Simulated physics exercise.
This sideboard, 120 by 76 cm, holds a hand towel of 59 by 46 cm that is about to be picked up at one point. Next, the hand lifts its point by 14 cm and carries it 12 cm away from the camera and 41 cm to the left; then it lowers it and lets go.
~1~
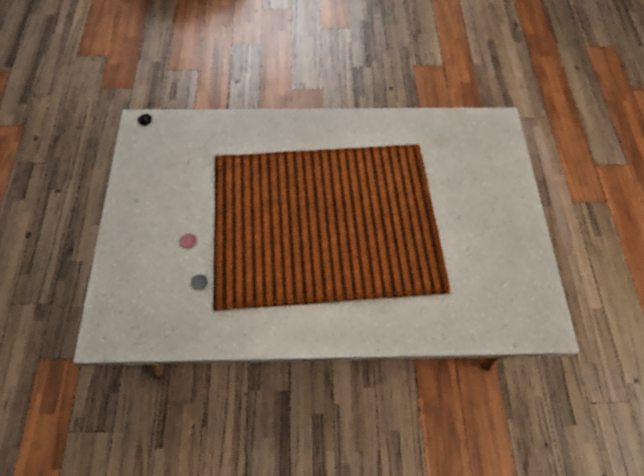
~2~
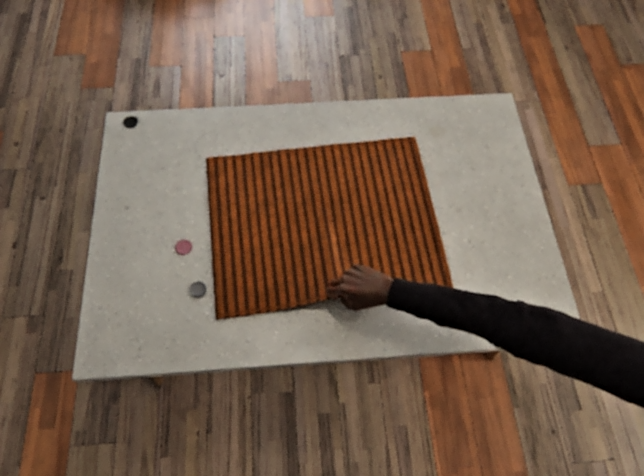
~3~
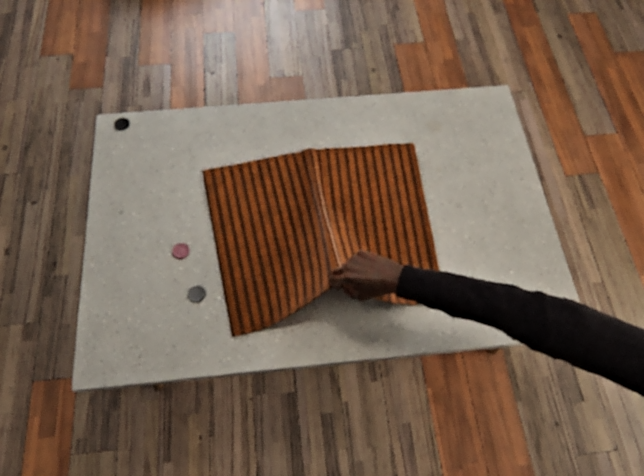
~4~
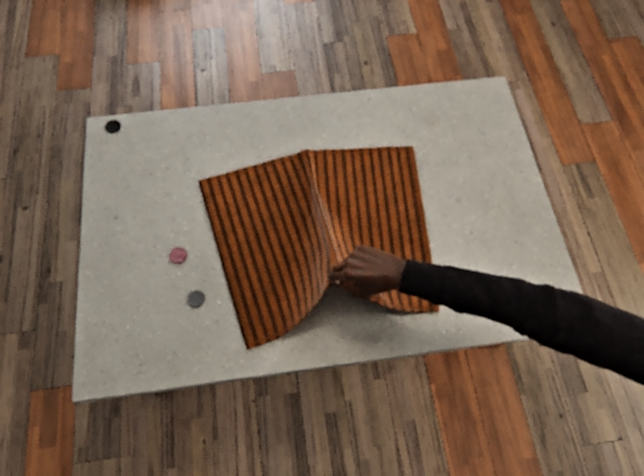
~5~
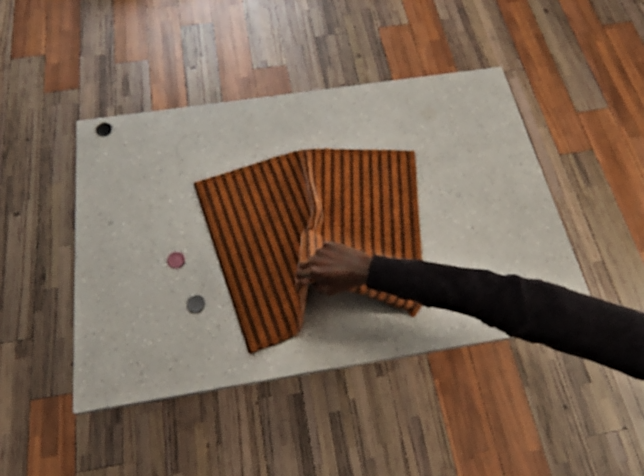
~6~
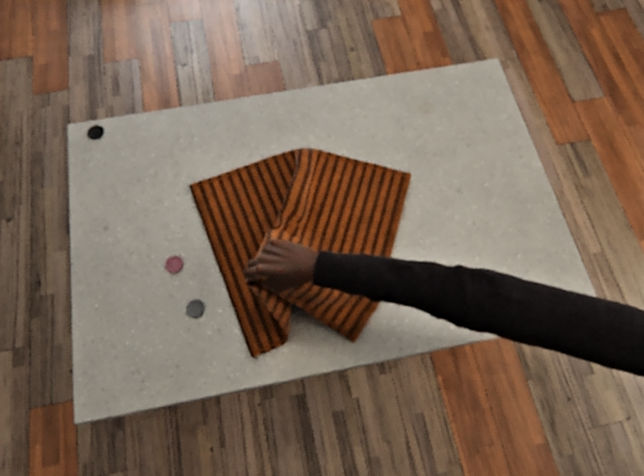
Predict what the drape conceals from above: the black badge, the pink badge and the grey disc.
Result: Black badge stays uncovered, pink badge ends under the cloth, grey disc vanishes under it.
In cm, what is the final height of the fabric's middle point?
The centre point rests around 4 cm up.
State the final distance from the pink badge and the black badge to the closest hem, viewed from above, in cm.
About 5 cm, 29 cm.
Next, 50 % of it is down, spanning 49 by 52 cm, above no small thing.
Then, 50 % of it is down, spanning 49 by 49 cm, above grey disc, pink badge.
After that, 55 % of it is down, spanning 50 by 49 cm, above grey disc, pink badge.
Later, 60 % of it is down, spanning 51 by 49 cm, above grey disc, pink badge.
At the end, 55 % of it is down, spanning 52 by 49 cm, above grey disc, pink badge.
